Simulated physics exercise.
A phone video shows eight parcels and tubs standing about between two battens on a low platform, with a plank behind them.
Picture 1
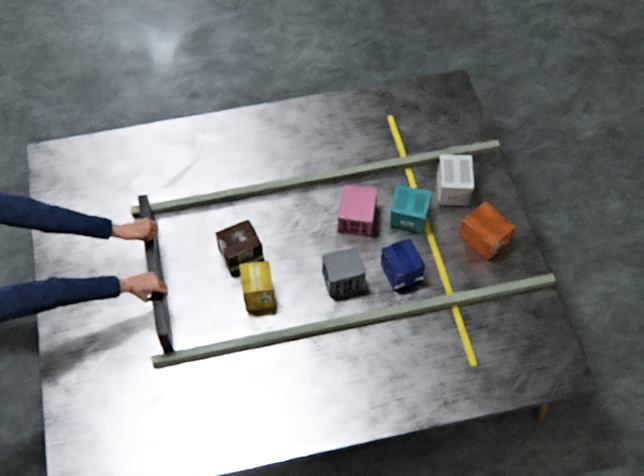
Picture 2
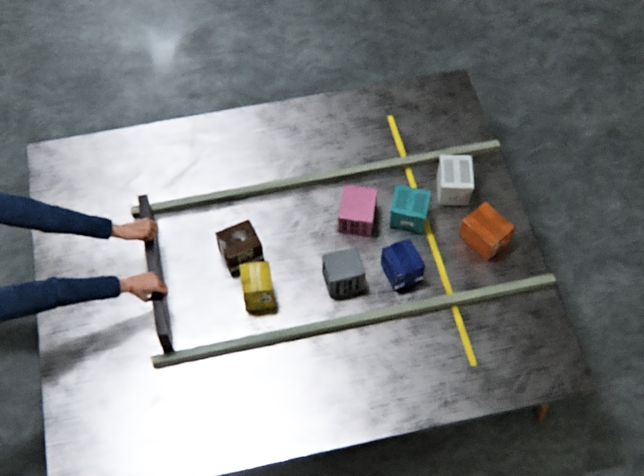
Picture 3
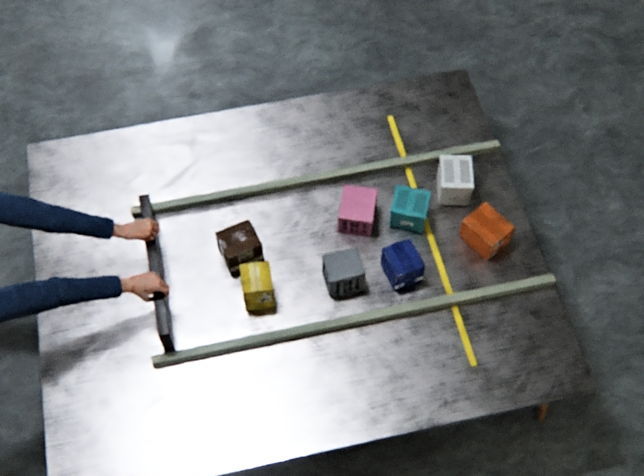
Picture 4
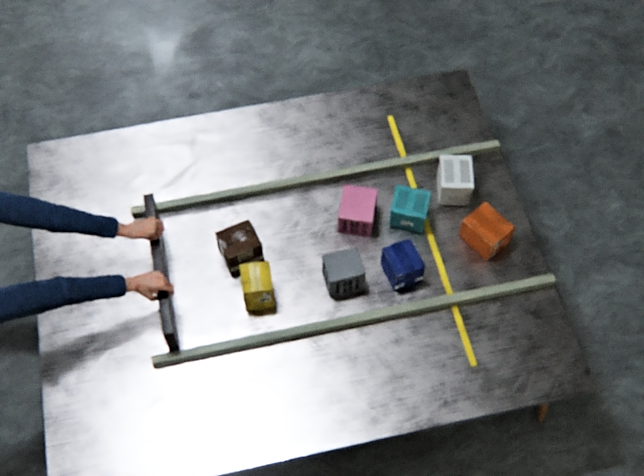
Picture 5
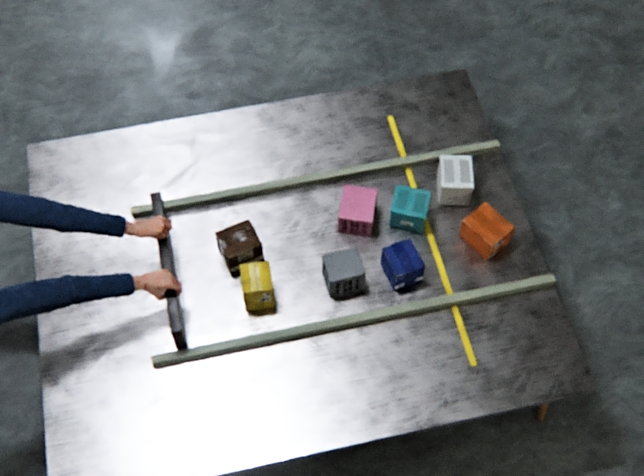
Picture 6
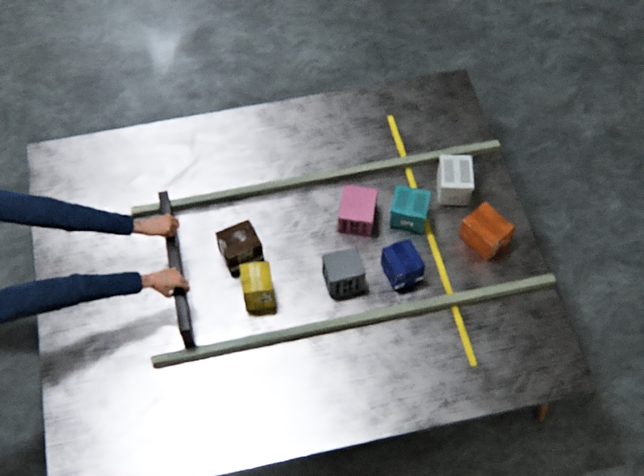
On a low platform, two hands held a dark plank still between two battens, then slid it slightly right toward the brown parcel and yellow box, while all eight scattered parcels and tubs stayed put.
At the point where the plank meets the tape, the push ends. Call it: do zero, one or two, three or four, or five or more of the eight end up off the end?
One or two end up off it.
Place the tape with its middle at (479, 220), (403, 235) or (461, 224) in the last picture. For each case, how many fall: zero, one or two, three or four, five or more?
One after the other, the answers are three to four; zero; 3 or 4.
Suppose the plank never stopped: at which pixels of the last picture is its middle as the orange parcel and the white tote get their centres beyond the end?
The middle would be close to (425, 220) and then close to (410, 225).
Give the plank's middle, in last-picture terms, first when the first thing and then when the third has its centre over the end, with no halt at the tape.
(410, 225), then (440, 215).
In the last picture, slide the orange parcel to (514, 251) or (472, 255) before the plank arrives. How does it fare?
Taking the two places in turn, it drops; drops.
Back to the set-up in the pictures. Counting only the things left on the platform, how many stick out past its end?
Tally: 1.
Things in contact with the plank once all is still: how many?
It is in contact with 2.
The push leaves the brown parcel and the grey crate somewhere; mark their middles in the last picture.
Brown parcel at about (444, 210), grey crate at about (485, 245).
A little later, none off yet; orange parcel at rest near (486, 231); white tote at rest near (455, 181); turquoise tote at rest near (410, 210).
When it is over, the number that fall off is one or two; down, white tote and orange parcel.
